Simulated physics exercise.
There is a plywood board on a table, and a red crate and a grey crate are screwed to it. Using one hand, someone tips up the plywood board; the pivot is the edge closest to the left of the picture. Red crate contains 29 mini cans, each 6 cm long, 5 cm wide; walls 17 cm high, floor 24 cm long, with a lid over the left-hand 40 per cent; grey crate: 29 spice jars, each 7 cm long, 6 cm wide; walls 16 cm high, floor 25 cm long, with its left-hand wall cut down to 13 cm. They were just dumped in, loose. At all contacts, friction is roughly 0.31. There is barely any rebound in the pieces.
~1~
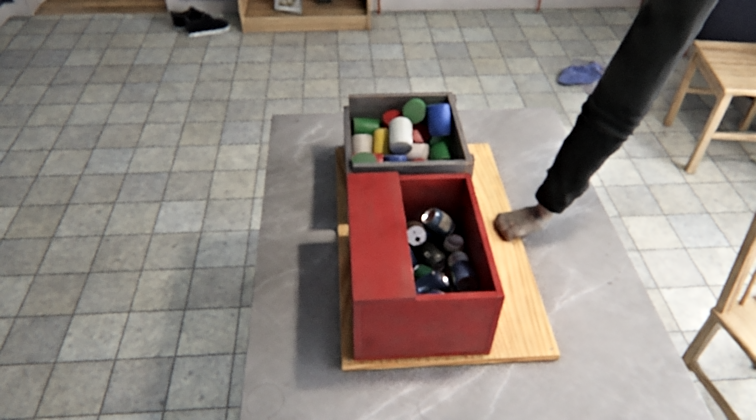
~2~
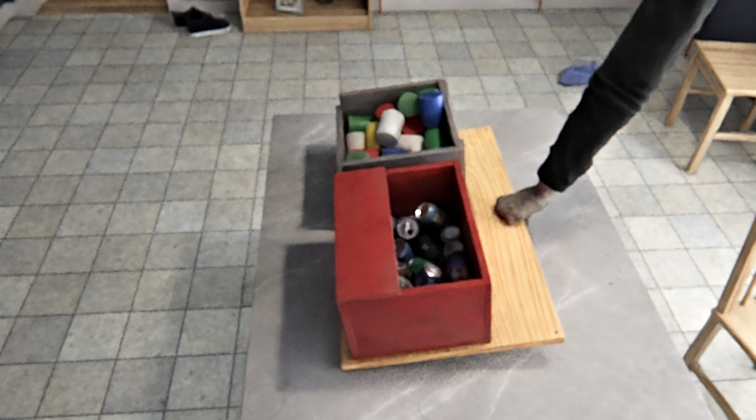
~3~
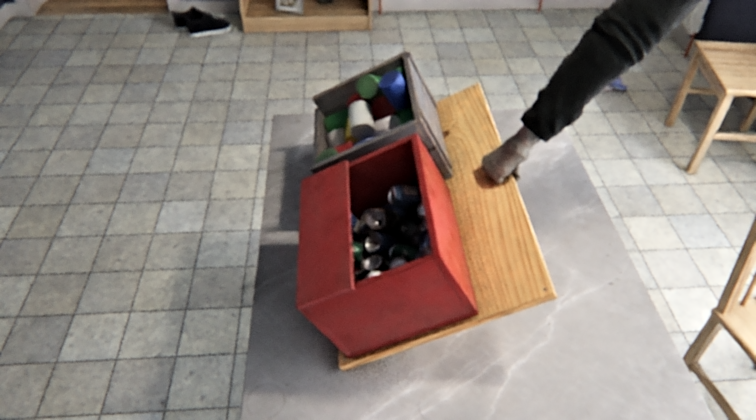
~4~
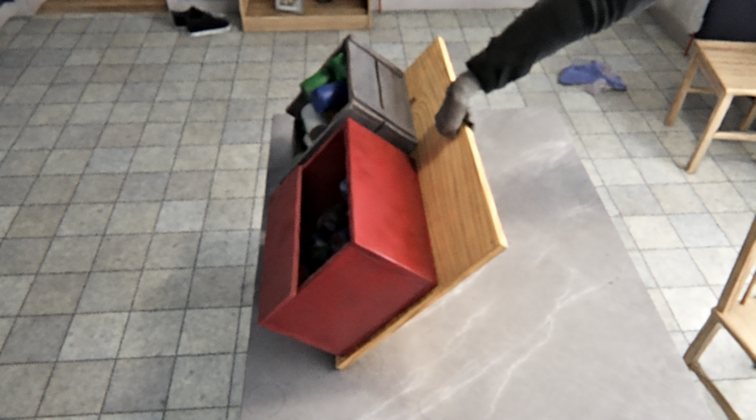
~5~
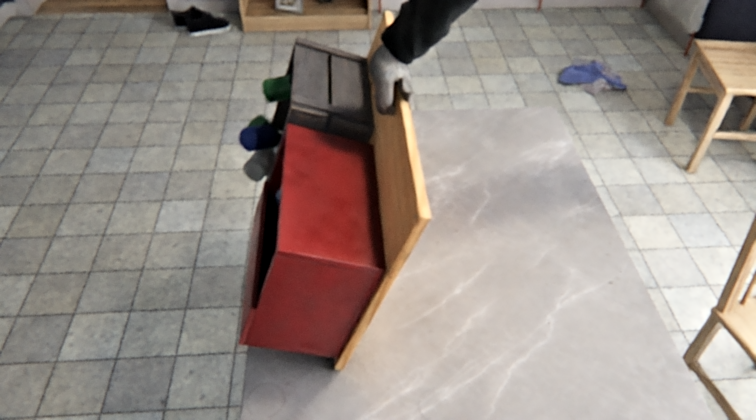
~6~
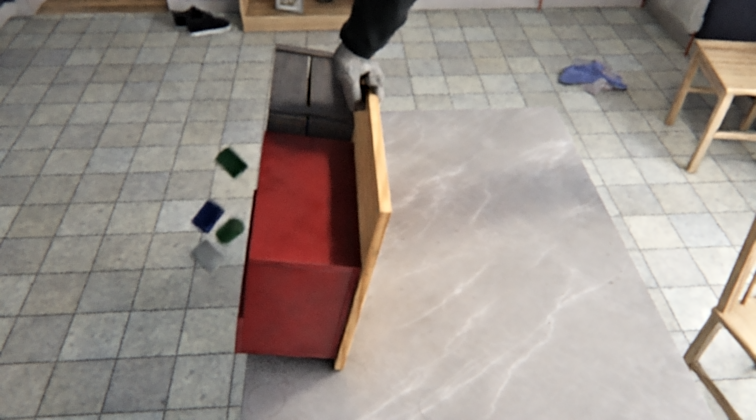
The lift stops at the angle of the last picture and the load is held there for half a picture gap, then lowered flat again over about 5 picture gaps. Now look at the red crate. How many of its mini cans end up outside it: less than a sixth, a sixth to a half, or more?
The red crate loses under a sixth of its mini cans.
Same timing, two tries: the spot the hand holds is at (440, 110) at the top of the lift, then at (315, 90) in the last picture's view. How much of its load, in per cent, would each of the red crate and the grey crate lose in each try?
Loss per try - red crate 0 / 10 percent, grey crate 20 / 80 percent.
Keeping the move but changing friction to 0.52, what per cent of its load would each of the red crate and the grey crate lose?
In that case the red crate sheds 0 per cent, while the grey crate sheds 60 per cent.
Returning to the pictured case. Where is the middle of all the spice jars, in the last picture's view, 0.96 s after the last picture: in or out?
Centre approx. (370, 174).
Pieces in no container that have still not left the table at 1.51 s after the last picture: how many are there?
Roughly 1.
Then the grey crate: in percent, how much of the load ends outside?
Grey crate, 30 in a hundred gone.
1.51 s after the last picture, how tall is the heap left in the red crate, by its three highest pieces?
It reaches close to 12 cm.
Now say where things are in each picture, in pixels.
In the first frame (we follow the rim corner now nearest the camera, unless another is named), red crate at (361, 300); grey crate (by its farthest rim corner) at (447, 93); tilt 0°; nothing out yet.
Red crate at (345, 300); grey crate at (438, 80); tilt 8°, in the second frame.
Red crate at (306, 305); tilt 28°, in the third frame.
Red crate at (266, 320); tilt 51°, in the fourth frame.
Red crate at (245, 338); tilt 71°; 1 out, the lowest jar at (258, 138), in the fifth frame.
Red crate at (241, 346); tilt 79°; 4 out, the lowest jar at (230, 231), in the sixth frame.
Then, 0.24 s after the last picture, tilt 73°; 0 of 29 out of the red crate and 6 of 29 out of the grey crate.
Then, 0.54 s after the last picture, tilt 34°; 0 of 29 out of the red crate and 9 of 29 out of the grey crate.
Then, 0.96 s after the last picture, tilt 0°; 0 of 29 out of the red crate and 9 of 29 out of the grey crate.
When it is over (1.51 s after the last picture), 0 of 29 out of the red crate and 9 of 29 out of the grey crate. Asked share, 0 of 29, 0 per cent.
